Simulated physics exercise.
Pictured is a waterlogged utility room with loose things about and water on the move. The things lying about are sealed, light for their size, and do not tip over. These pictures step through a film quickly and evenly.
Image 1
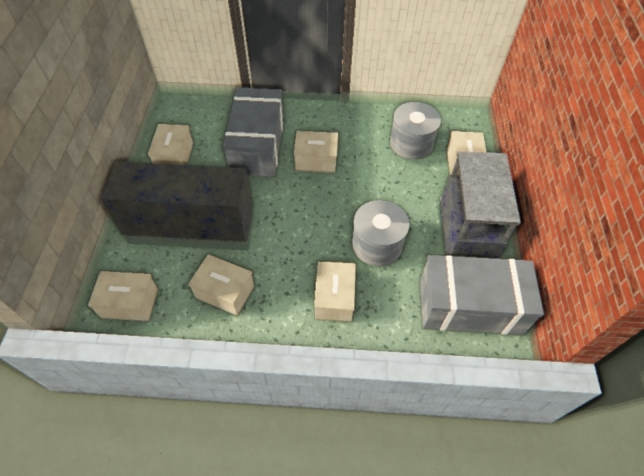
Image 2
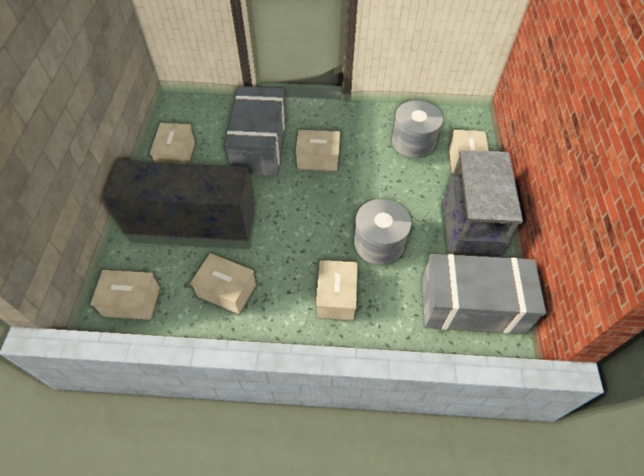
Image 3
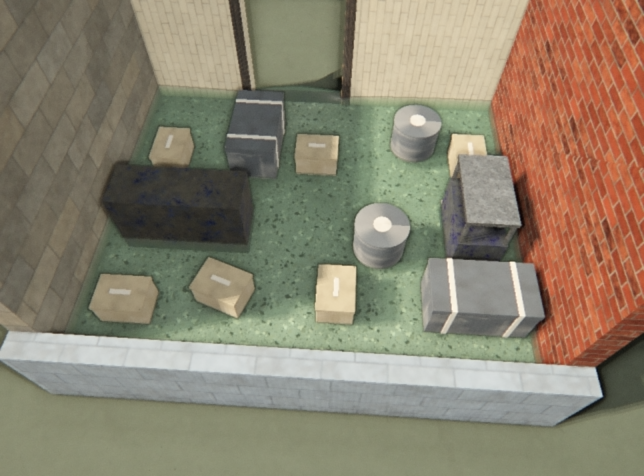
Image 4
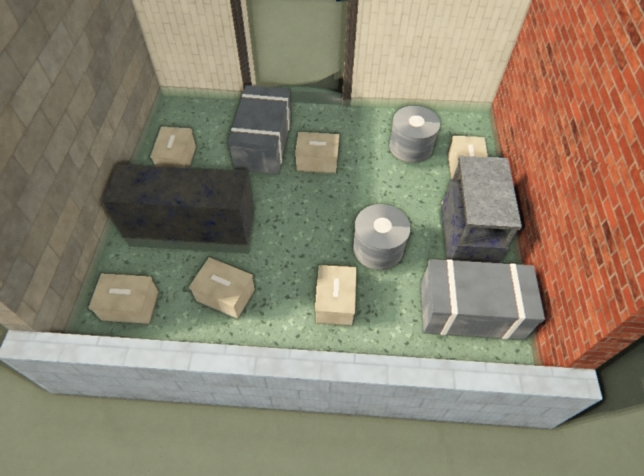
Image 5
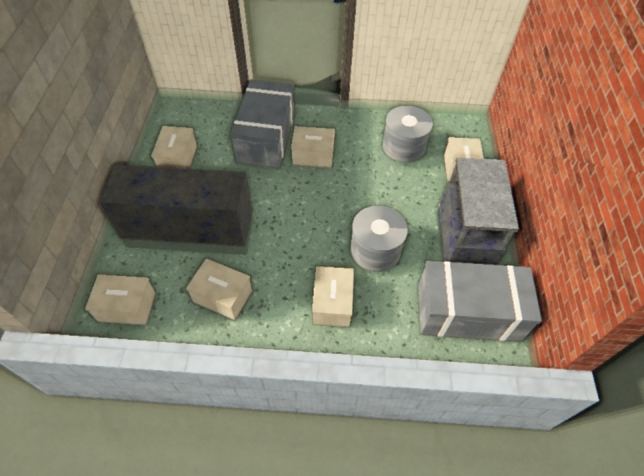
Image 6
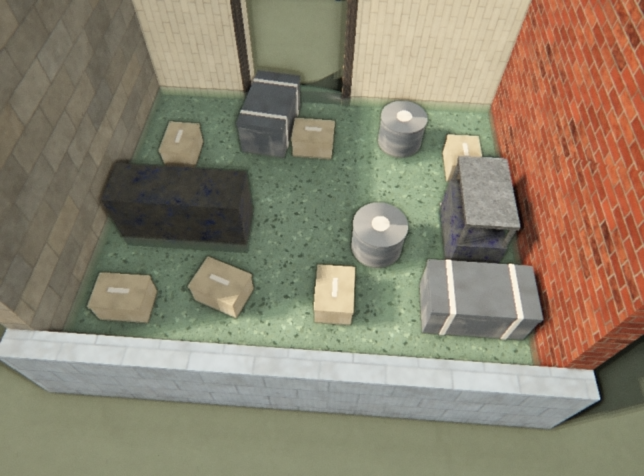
Flooded utility room with boxes and drums, the back doorway opening, then a dark banded trunk edging toward it and nearby items shifting slightly.
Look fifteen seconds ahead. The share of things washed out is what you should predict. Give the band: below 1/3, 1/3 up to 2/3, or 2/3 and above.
Honestly, the part swept out lands in the middle band of thirds.
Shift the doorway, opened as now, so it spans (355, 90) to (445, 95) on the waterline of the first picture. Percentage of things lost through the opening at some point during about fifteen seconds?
About 40 %.
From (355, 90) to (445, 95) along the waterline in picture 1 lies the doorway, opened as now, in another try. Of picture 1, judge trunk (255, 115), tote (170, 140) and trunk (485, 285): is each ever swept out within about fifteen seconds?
Object one: Leaves; object two: Remains; object three: Remains.
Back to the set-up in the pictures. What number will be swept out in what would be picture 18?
That comes to 3.
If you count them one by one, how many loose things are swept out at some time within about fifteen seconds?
The count is 5.
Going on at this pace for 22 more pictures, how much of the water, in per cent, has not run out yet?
60 in a hundred.
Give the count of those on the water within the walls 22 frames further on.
By my count, 7.
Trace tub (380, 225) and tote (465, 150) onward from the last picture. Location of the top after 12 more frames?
First object near (362, 167); second object near (439, 131).
A moment on, 0 of 10 are out; 10 afloat.
Next, 3 of 10 are out; 7 afloat.
Later, 3 of 10 are out; 7 afloat.
In the end, 5 of 10 are out; 5 afloat.
